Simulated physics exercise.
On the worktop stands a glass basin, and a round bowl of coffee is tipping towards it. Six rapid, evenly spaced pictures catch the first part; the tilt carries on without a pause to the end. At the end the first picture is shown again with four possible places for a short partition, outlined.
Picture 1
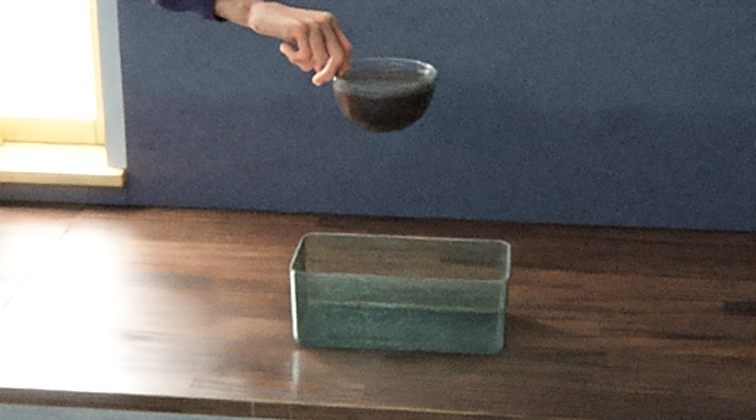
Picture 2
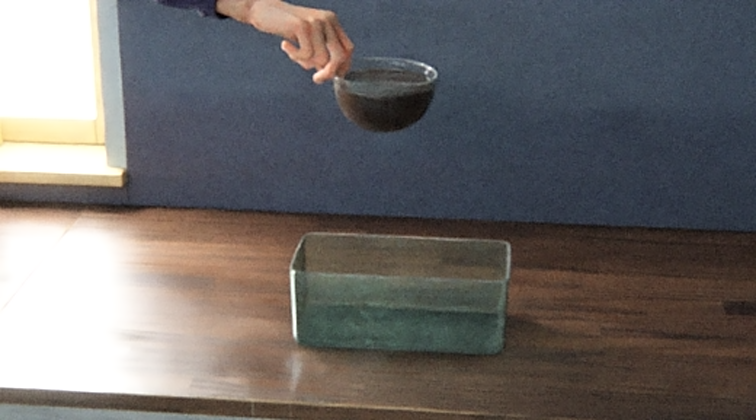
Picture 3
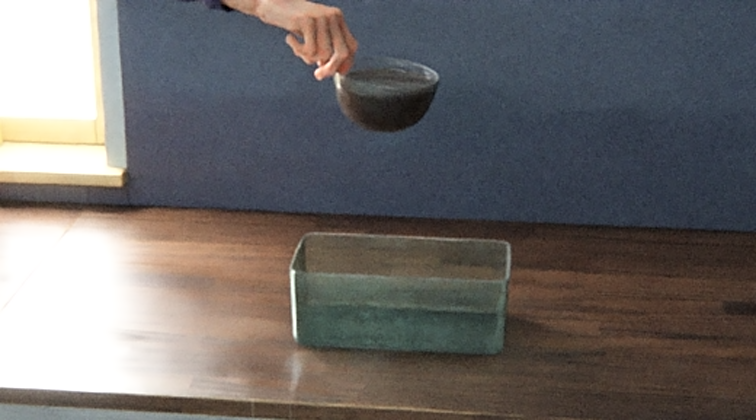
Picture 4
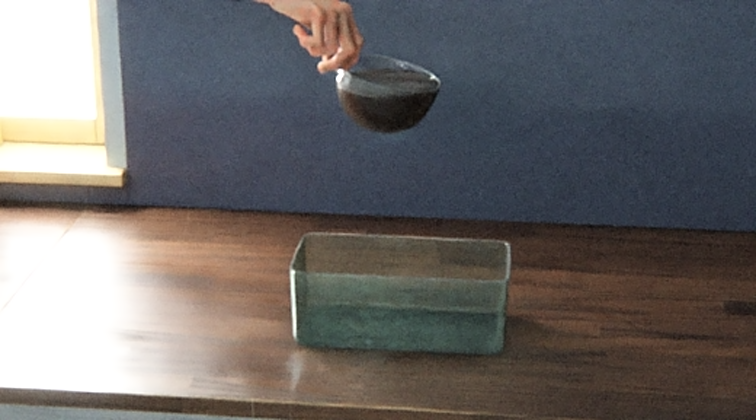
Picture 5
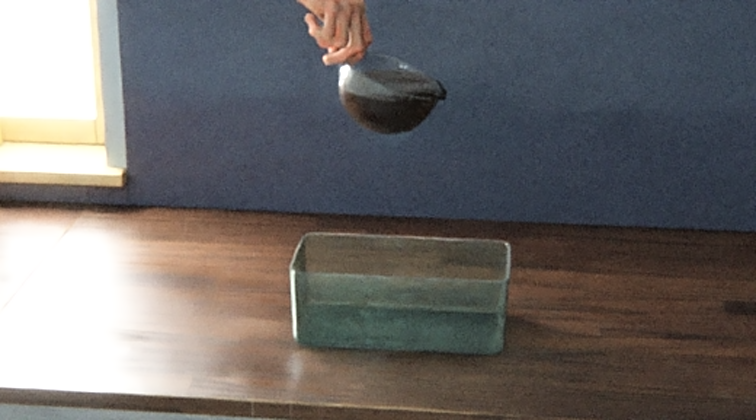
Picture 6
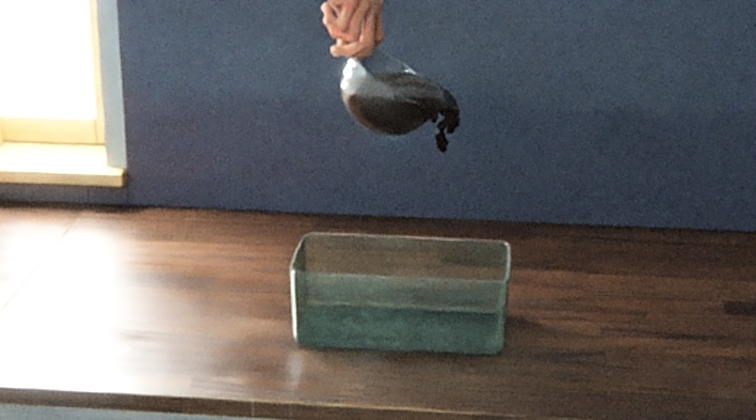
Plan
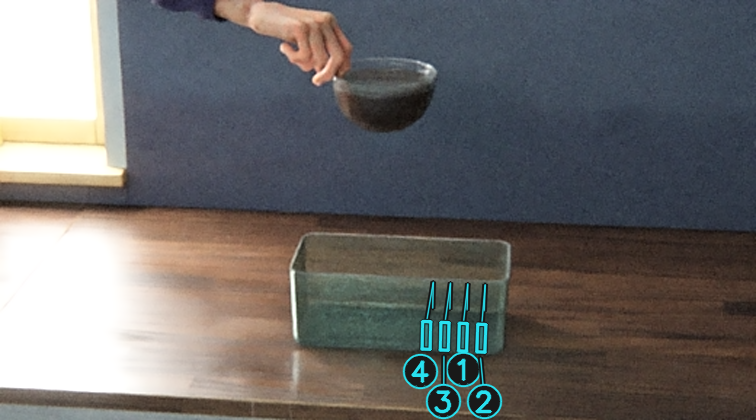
The footage shows a hand holding a round glass bowl of dark coffee above a rectangular glass basin on a wooden worktop, gradually tilting it to the right until dark liquid passes over the lip and extends a short way below.
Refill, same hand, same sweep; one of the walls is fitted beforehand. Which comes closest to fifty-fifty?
1 works best here.
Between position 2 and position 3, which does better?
Here it is position 3.
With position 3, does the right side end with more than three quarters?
No, it does not.
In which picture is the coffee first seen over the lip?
In picture 5.
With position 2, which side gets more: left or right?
The left one.
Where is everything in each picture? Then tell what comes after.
In the first frame, upright, lip at (434, 73); basin from (294, 341) to (504, 352); nothing has left yet.
In the second frame, upright, lip at (435, 74); nothing has left yet.
In the third frame, tipped about 5°, lip at (437, 78); nothing has left yet.
In the fourth frame, tipped about 12°, lip at (439, 84); nothing has left yet.
In the fifth frame, tipped about 21°, lip at (440, 92); coffee is over the lip, down to (443, 96).
In the sixth frame, tipped about 31°, lip at (440, 102); coffee is over the lip, down to (453, 148).
In cyan, 1 at (462, 357); 2 at (480, 358); 3 at (443, 356); 4 at (425, 355).
If 1 is chosen, about 50 % ends left of the wall and 45 % right of it; 5 % is lost outside.
If 2 is chosen, about 74 % ends left of the wall and 21 % right of it; 5 % is lost outside.
If 3 is chosen, about 33 % ends left of the wall and 63 % right of it; 4 % is lost outside.
If 4 is chosen, about 30 % ends left of the wall and 66 % right of it; 5 % is lost outside.
